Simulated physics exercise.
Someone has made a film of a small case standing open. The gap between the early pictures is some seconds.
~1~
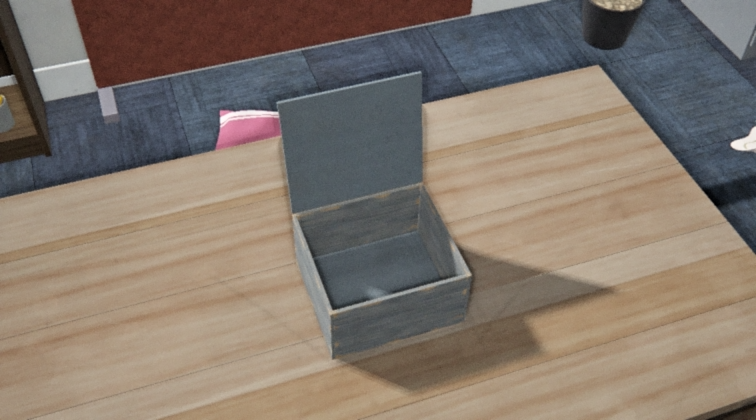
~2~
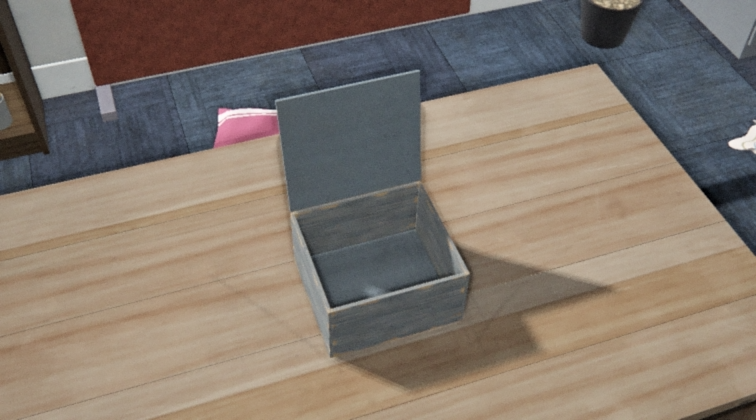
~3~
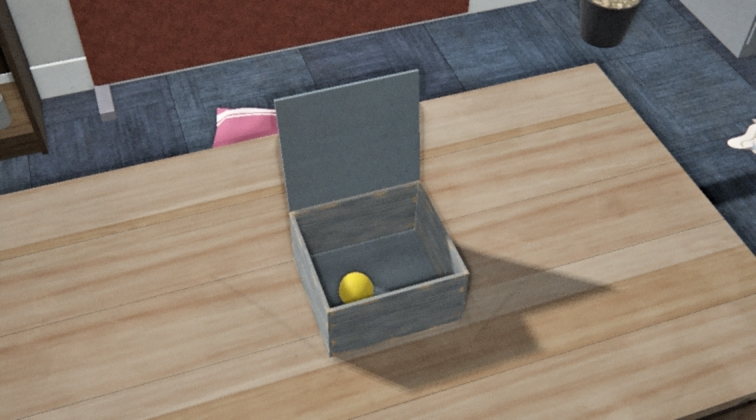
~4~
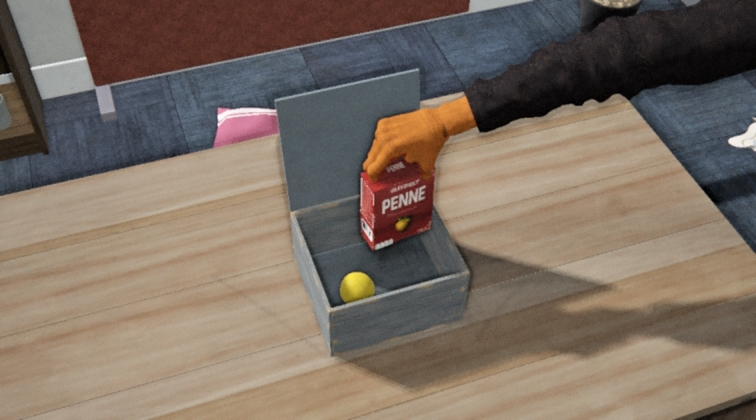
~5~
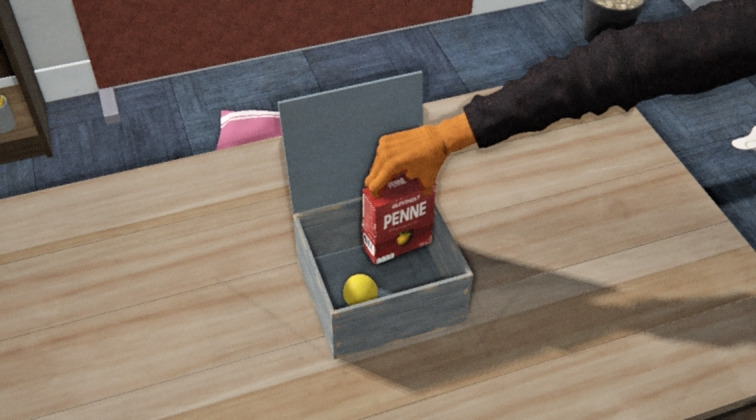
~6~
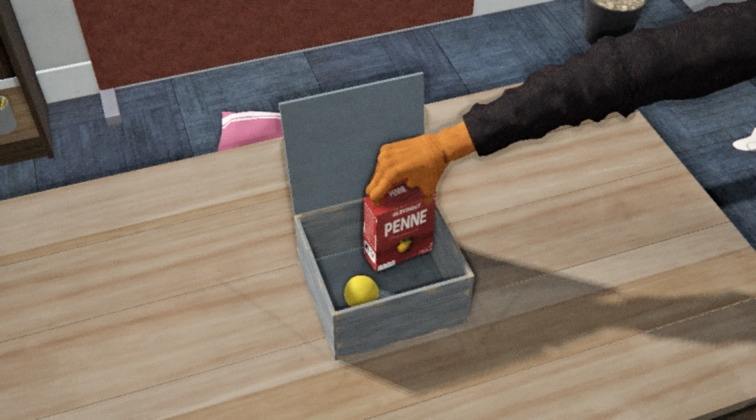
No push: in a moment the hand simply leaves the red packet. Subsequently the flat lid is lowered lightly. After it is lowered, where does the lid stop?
It stops short of closing.
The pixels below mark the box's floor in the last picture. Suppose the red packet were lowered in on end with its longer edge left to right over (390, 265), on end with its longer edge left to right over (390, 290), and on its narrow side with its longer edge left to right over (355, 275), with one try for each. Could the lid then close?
Try 1: Lid not shut; try 2: Lid shut; try 3: Lid shut.
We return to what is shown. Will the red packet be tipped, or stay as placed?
Observation: The red packet keeps the set orientation.
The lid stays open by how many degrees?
Close to 25 degrees.
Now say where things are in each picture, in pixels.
The last thing is not in view yet, in the first frame.
The last thing is not in view yet, in the second frame.
The last thing is not in view yet; yellow lemon (356, 290), in the third frame.
On its way; red packet (397, 202); yellow lemon (357, 290), in the fourth frame.
On its way; red packet (398, 217); yellow lemon (360, 292), in the fifth frame.
Put in, still held; red packet (399, 225); yellow lemon (361, 293), in the sixth frame.
Then, 1.00 s after the last picture, lid starting down; red packet slid a little near (398, 248).
Then, 1.50 s after the last picture, lid 66° above the rim; red packet slid a little near (398, 248).
Then, 1.80 s after the last picture, lid 36° above the rim; red packet slid a little near (398, 248).
At rest, lid 23° above the rim; moved from the start, red packet; yellow lemon in place. Seen from the same camera at the end, red packet near (398, 248).
